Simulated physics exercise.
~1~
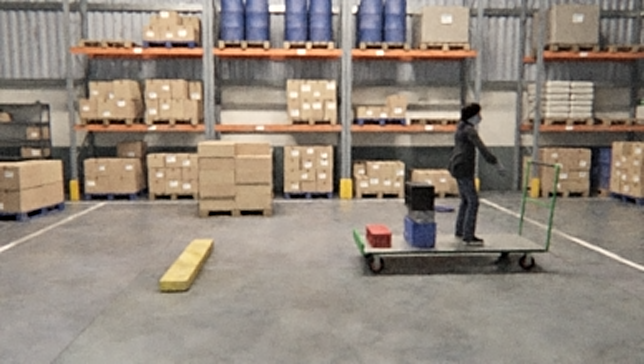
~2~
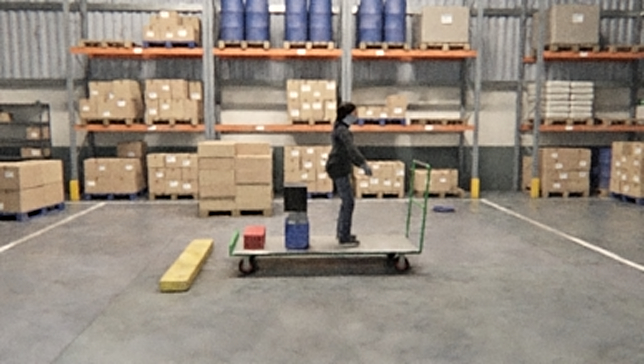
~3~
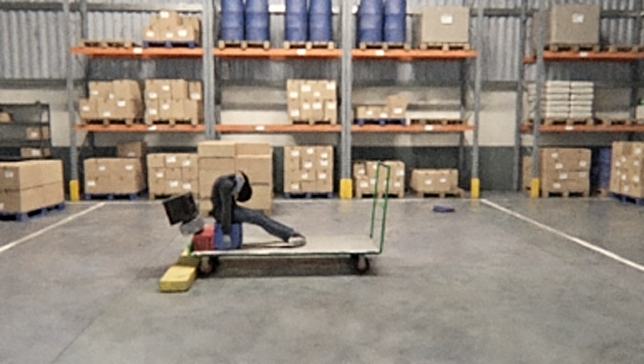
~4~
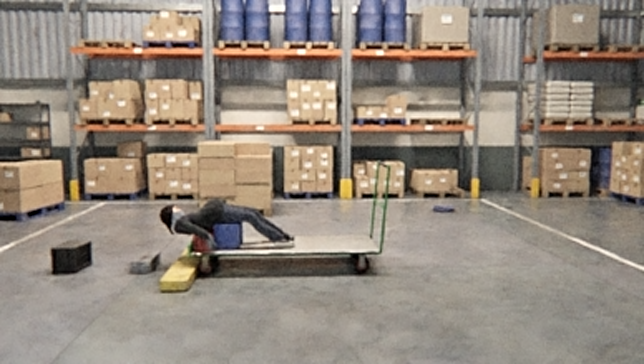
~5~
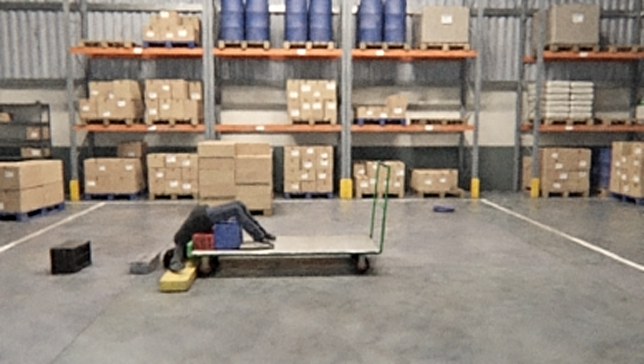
Platform trolley rolling left into a yellow kerb, pitching its standing passenger face-down over the front as two boxes tumble onto the floor.
